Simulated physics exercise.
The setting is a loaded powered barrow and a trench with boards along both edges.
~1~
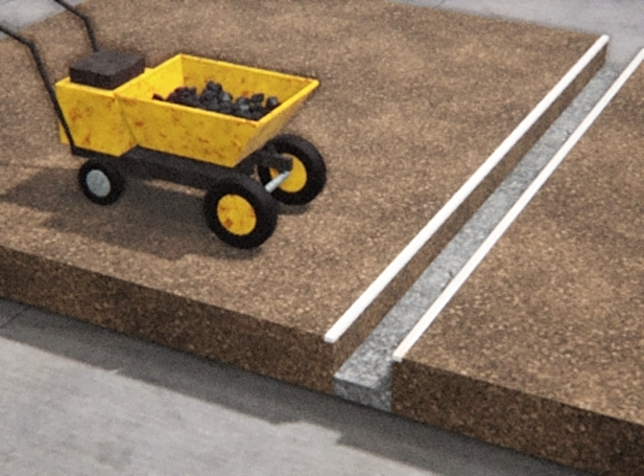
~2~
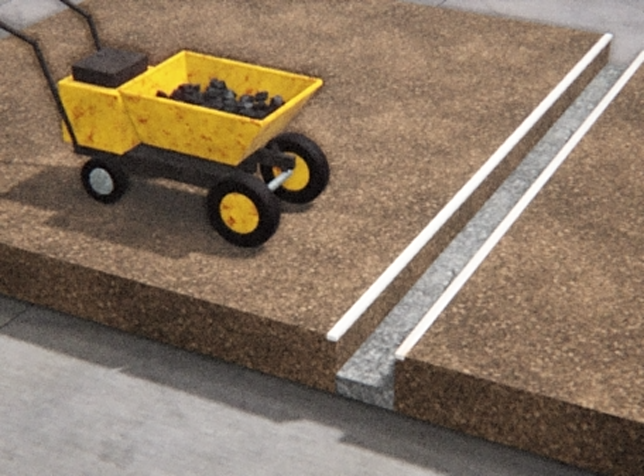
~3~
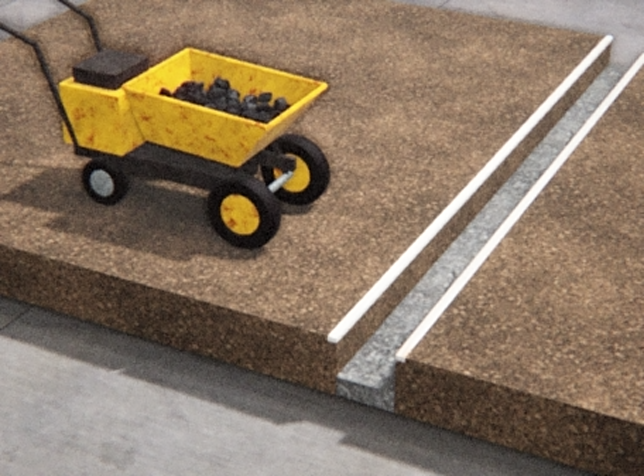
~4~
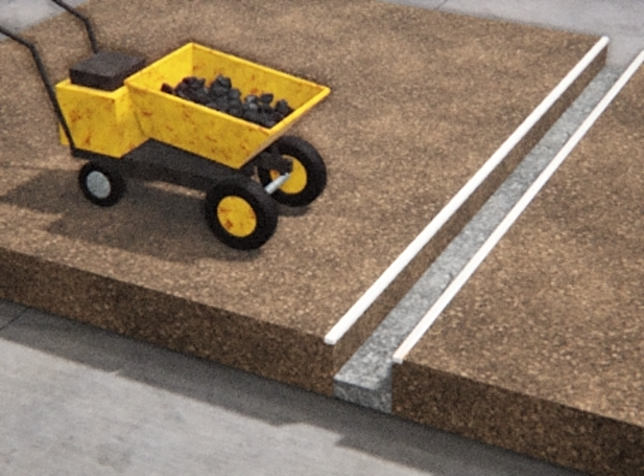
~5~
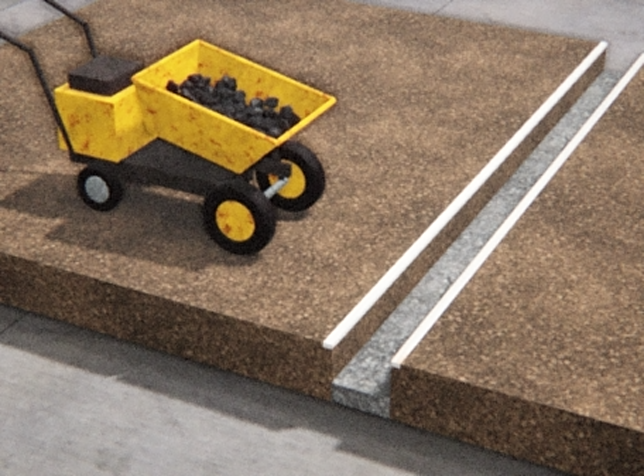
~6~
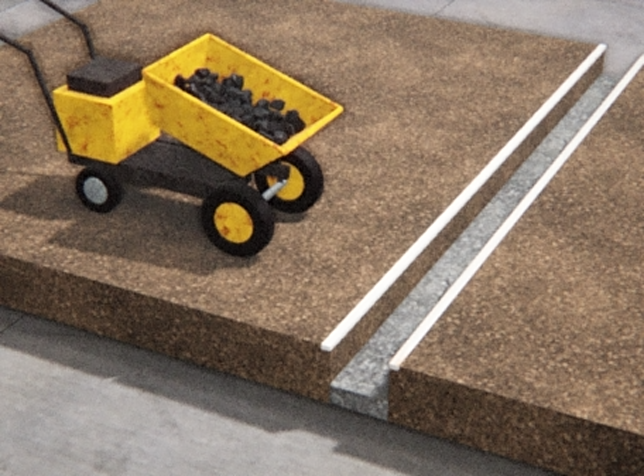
A yellow powered barrow loaded with black lumps stood on brown ground to the left of a narrow trench edged with white boards, then its skip gradually tilted forward toward the right while its wheels stayed almost still.
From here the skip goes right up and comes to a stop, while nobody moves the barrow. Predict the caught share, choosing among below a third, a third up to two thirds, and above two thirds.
The caught share is a third up to two thirds.
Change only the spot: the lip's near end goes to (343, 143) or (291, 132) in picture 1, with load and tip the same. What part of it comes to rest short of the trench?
You'd get 0 in a hundred the first time and 10 in a hundred the second.
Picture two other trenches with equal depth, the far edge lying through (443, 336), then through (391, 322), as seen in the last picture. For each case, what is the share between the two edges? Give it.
Around 40 percent first, around 40 percent second.
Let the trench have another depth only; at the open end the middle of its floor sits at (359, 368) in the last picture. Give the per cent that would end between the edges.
That would give roughly 40 percent.
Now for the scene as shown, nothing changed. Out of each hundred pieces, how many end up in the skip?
Something like 5 in every hundred.
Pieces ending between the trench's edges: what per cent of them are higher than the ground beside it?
Around 0 in a hundred.
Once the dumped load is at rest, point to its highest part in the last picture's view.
The topmost point rests at roughly pixel (364, 238) in the last view.
Just after the last frame, skip tipped steeply; every one in the skip.
A moment on, skip tipped steeply; almost all in the skip; about a tenth short of the trench; just a few in or heaped over the trench; just a few falling.
Further on, skip tipped right over; roughly a third in the skip; roughly a third short of the trench; roughly a quarter in or heaped over the trench.
When it is over, skip tipped right over; just a few in the skip; roughly half short of the trench; roughly a third in or heaped over the trench; not one beyond it.
